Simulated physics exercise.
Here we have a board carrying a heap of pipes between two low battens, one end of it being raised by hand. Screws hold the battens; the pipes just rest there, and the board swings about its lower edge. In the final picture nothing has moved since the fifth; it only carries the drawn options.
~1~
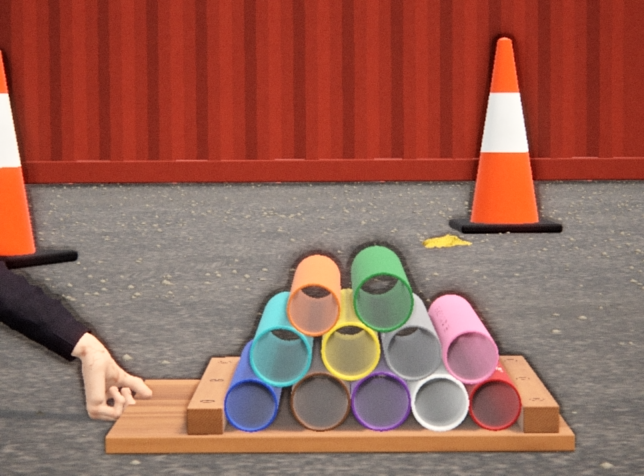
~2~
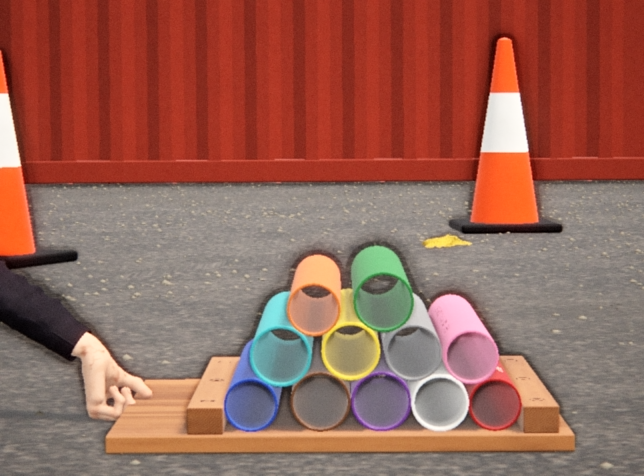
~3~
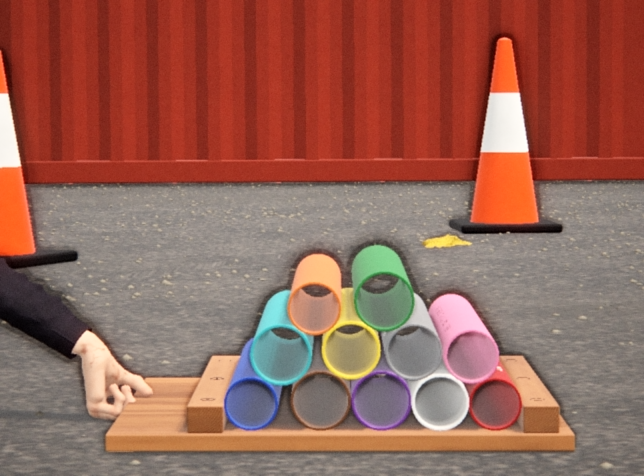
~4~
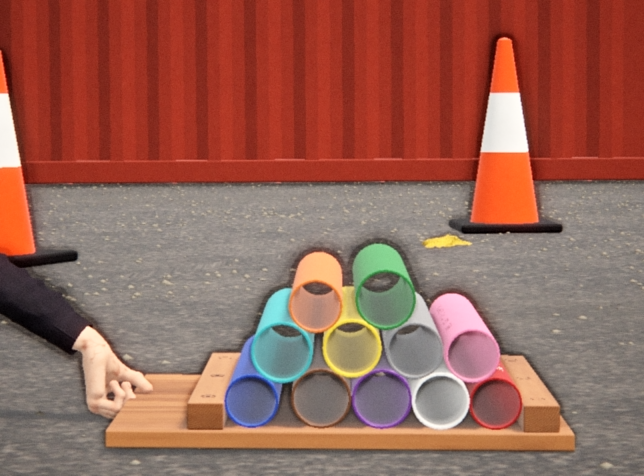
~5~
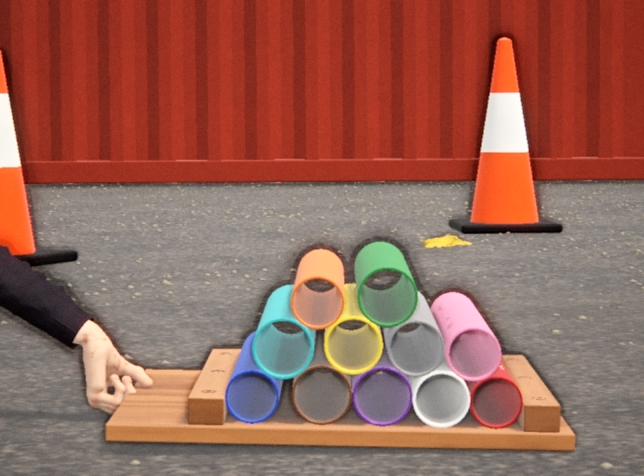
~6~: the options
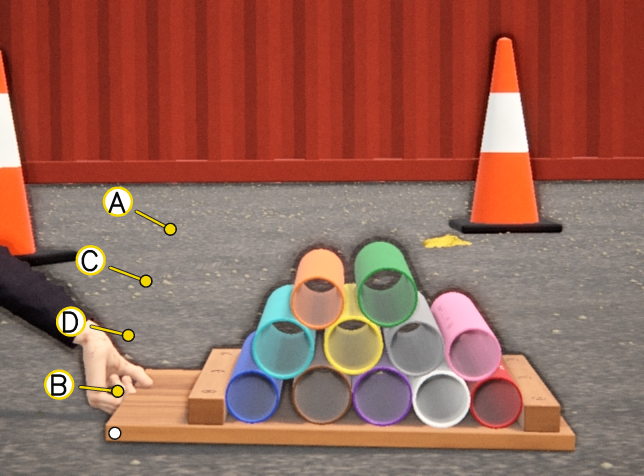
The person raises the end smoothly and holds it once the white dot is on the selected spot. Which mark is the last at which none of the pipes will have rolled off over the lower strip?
At most to C.
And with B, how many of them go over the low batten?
With B, none.
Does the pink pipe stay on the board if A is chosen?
The pink pipe: No.
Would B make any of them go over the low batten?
No.
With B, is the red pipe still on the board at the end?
Yes.
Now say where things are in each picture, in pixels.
In the first frame, brown pipe (321, 402); purple pipe (381, 401); white pipe (440, 403).
In the second frame, white pipe (440, 403); red pipe (495, 404).
In the third frame, board (339, 399); turquoise pipe (281, 355).
In the fourth frame, board (339, 397); blue pipe (251, 401); brown pipe (321, 398).
In the fifth frame, board (340, 394); blue pipe (252, 397); brown pipe (322, 395).
On the marked copy, A at (171, 229); B at (118, 392); C at (146, 281); D at (128, 336); the white dot at (115, 433).
Following C. Soon after the start, board at 15°.
Later, board at 21°.
In the end, board at 21°, none over the low batten.
As for the rest, A five over the low batten; B none over the low batten; D none over the low batten.
